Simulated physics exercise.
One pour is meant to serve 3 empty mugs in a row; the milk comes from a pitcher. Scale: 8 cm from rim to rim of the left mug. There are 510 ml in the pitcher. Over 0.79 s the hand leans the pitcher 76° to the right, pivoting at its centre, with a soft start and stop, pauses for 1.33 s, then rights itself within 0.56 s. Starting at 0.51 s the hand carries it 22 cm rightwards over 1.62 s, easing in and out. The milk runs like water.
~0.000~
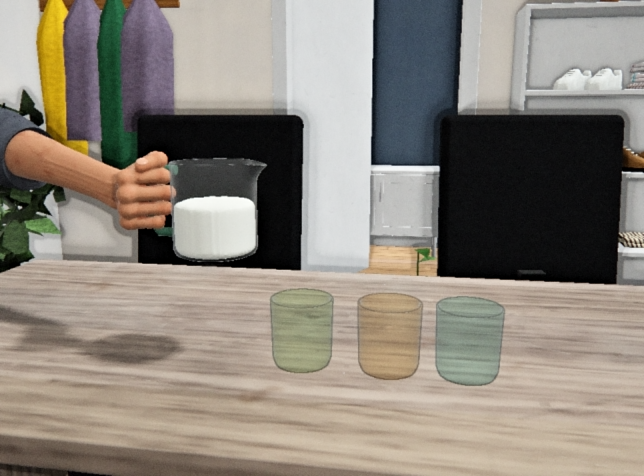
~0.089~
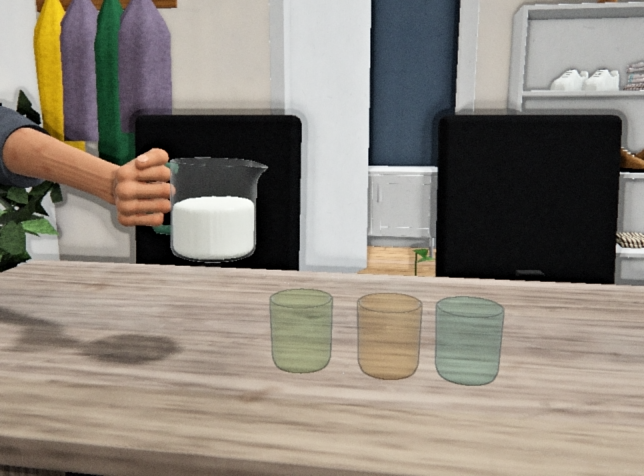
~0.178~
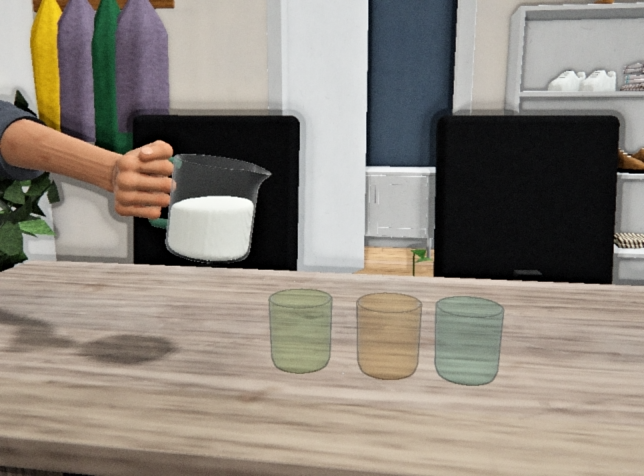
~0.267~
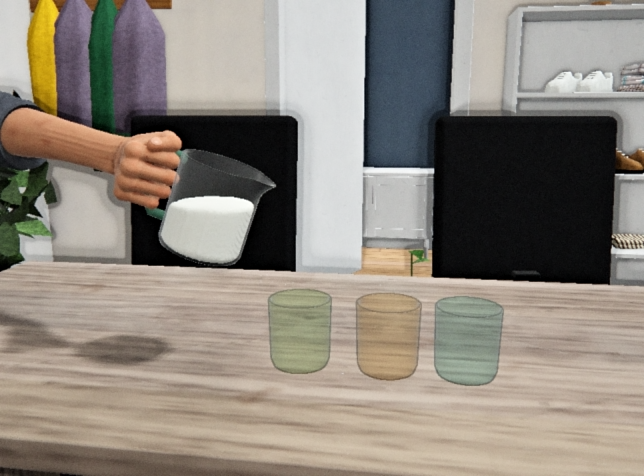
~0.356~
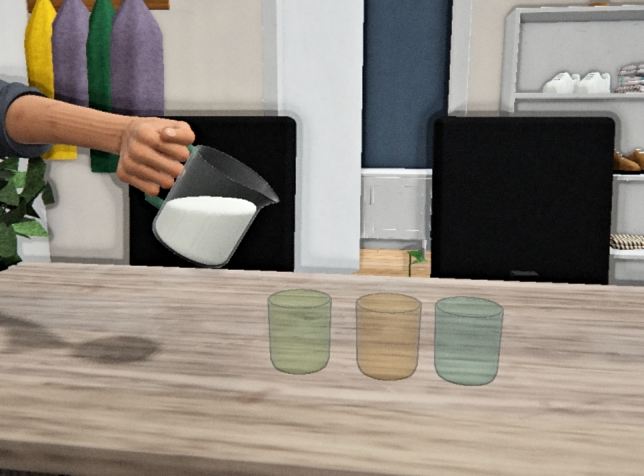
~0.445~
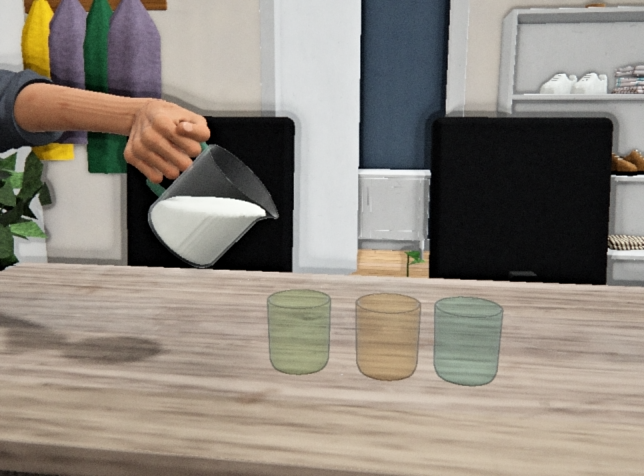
A hand tilts a glass pitcher of milk to the right beside three empty mugs.
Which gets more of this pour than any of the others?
The left one ends up with the most.
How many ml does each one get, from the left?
About 130 ml left, 90 ml middle, 50 ml right.
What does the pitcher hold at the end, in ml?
About 90 ml.
Then, 1.07 s in, the tilt is 76° and from the left they hold 130 ml, 0 ml, 0 ml, the pitcher 240 ml, and 65 ml is on the table top.
Then, 1.52 s in, the tilt is 76° and from the left they hold 135 ml, 80 ml, 0 ml, the pitcher 150 ml, and 140 ml is on the table top.
Then, 2.00 s in, the tilt is 76° and from the left they hold 135 ml, 85 ml, 30 ml, the pitcher 105 ml, and 155 ml is on the table top.
Then, 2.51 s in, the tilt is 16° and from the left they hold 135 ml, 85 ml, 45 ml, the pitcher 95 ml, and 155 ml is on the table top.
Finally, from the left they hold 135 ml, 85 ml, 45 ml, the pitcher 95 ml, and 155 ml is on the table top.
